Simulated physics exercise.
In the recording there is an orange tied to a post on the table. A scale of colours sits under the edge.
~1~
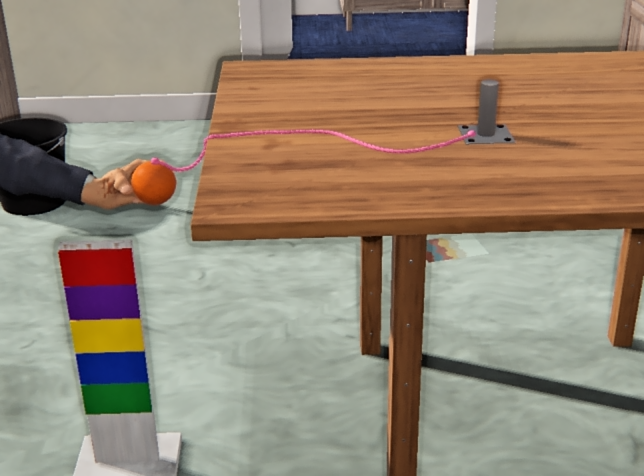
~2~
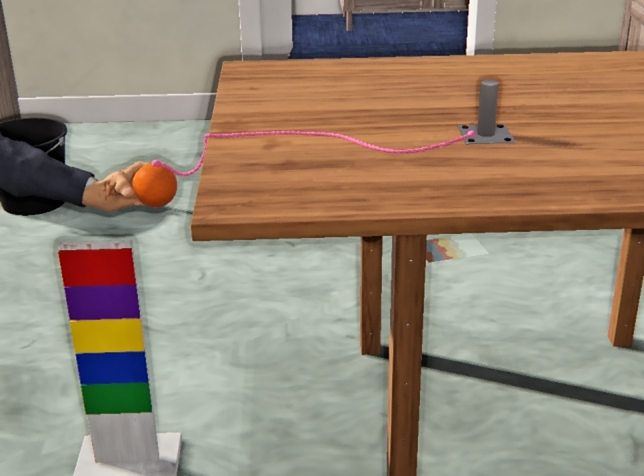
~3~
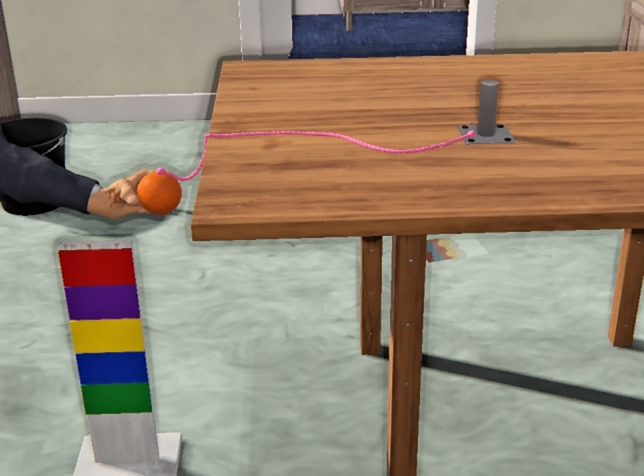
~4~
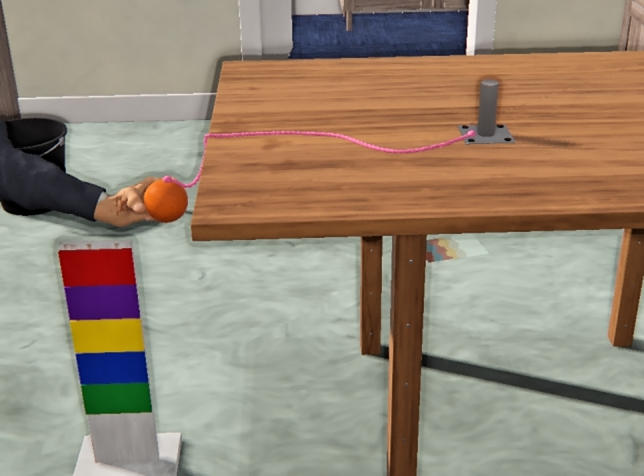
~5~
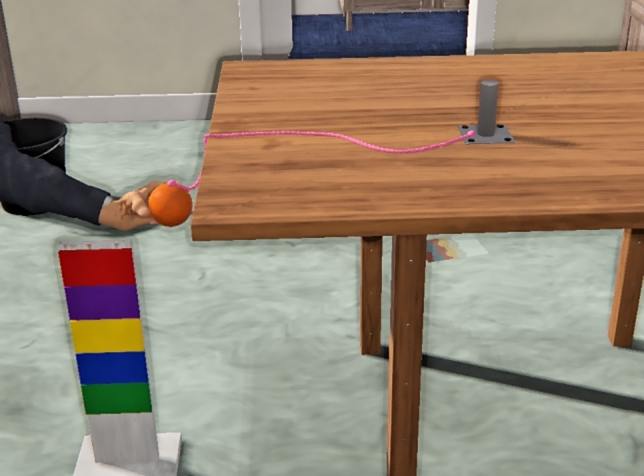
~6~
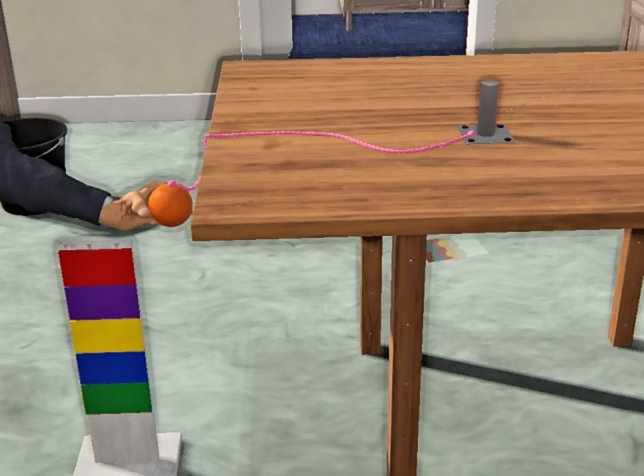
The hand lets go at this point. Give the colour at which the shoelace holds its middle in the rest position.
The shoelace holds it at red.
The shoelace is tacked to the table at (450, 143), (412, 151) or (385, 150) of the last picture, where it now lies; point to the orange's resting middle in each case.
Roughly (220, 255), (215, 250) and (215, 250).
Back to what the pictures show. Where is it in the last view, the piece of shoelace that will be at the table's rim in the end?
The bit in question sits close to (237, 135).
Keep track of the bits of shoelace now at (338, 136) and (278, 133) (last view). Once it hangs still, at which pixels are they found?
They end up around (310, 139) and around (247, 141).
Soon after, orange near (217, 250); level with red.
Then, orange near (201, 265); level with red.
At rest, orange near (218, 265); level with red. The red one.
